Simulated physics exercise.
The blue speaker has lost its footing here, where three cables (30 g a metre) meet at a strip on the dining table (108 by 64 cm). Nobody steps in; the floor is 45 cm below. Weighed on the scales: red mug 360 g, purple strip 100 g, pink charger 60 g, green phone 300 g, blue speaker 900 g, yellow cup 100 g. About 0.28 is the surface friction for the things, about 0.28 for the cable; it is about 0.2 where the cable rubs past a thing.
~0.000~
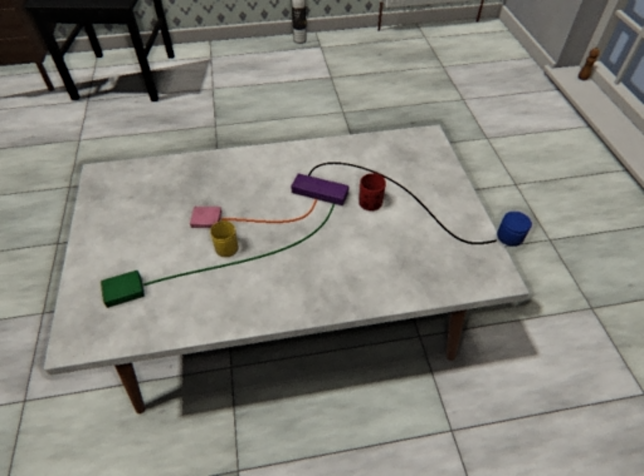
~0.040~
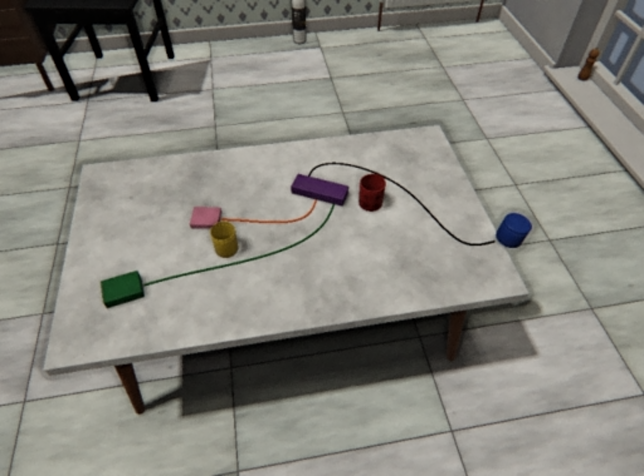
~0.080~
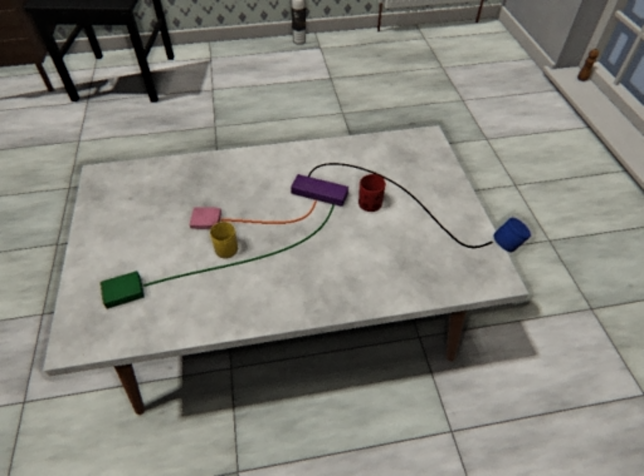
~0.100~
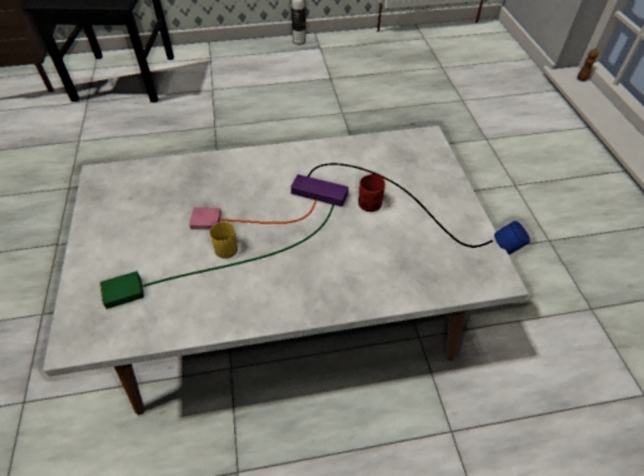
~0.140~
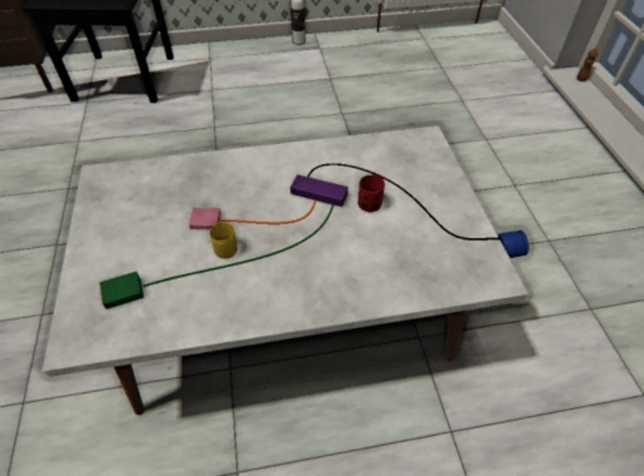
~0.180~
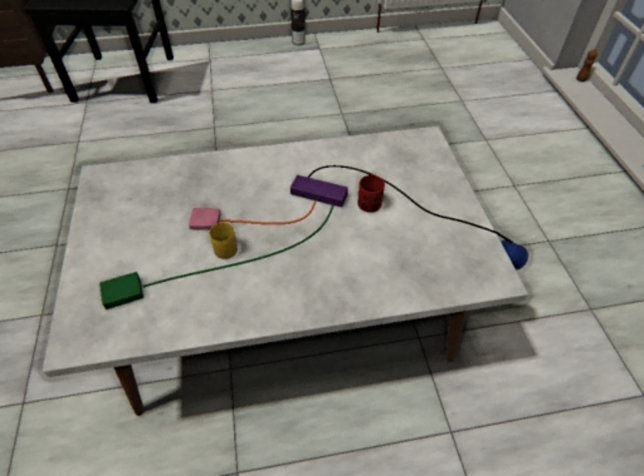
Blue speaker on a black cable tilting and shifting slightly downward at the table's right edge, the mugs and other devices staying still.
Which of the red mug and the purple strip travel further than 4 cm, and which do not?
One by one: The red mug is displaced, the purple strip is displaced.
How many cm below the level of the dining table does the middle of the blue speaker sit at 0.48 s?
Depth below the top: Around 40 cm.
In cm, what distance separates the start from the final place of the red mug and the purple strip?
8 cm and 14 cm.
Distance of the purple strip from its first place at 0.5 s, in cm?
About 14 cm.
At 0.5 s, the strip's end of the black cable at (384, 196); purple strip 13 cm off its start, red mug 6 cm off its start, pink charger 23 cm off its start.
At 0.8 s, the strip's end of the black cable at (386, 197); purple strip 15 cm off its start, red mug 8 cm off its start, pink charger 39 cm off its start.
At 1.1 s, the strip's end of the black cable at (386, 197); purple strip 15 cm off its start at (371, 200), red mug 8 cm off its start at (394, 200), pink charger 39 cm off its start at (347, 188).
At 1.4 s, the strip's end of the black cable at (386, 197); purple strip 15 cm off its start, red mug 8 cm off its start, pink charger 39 cm off its start.
At 2.6 s, the strip's end of the black cable at (386, 197); purple strip 15 cm off its start at (371, 200), red mug 8 cm off its start at (394, 200), pink charger 39 cm off its start at (347, 188), blue speaker over the edge.
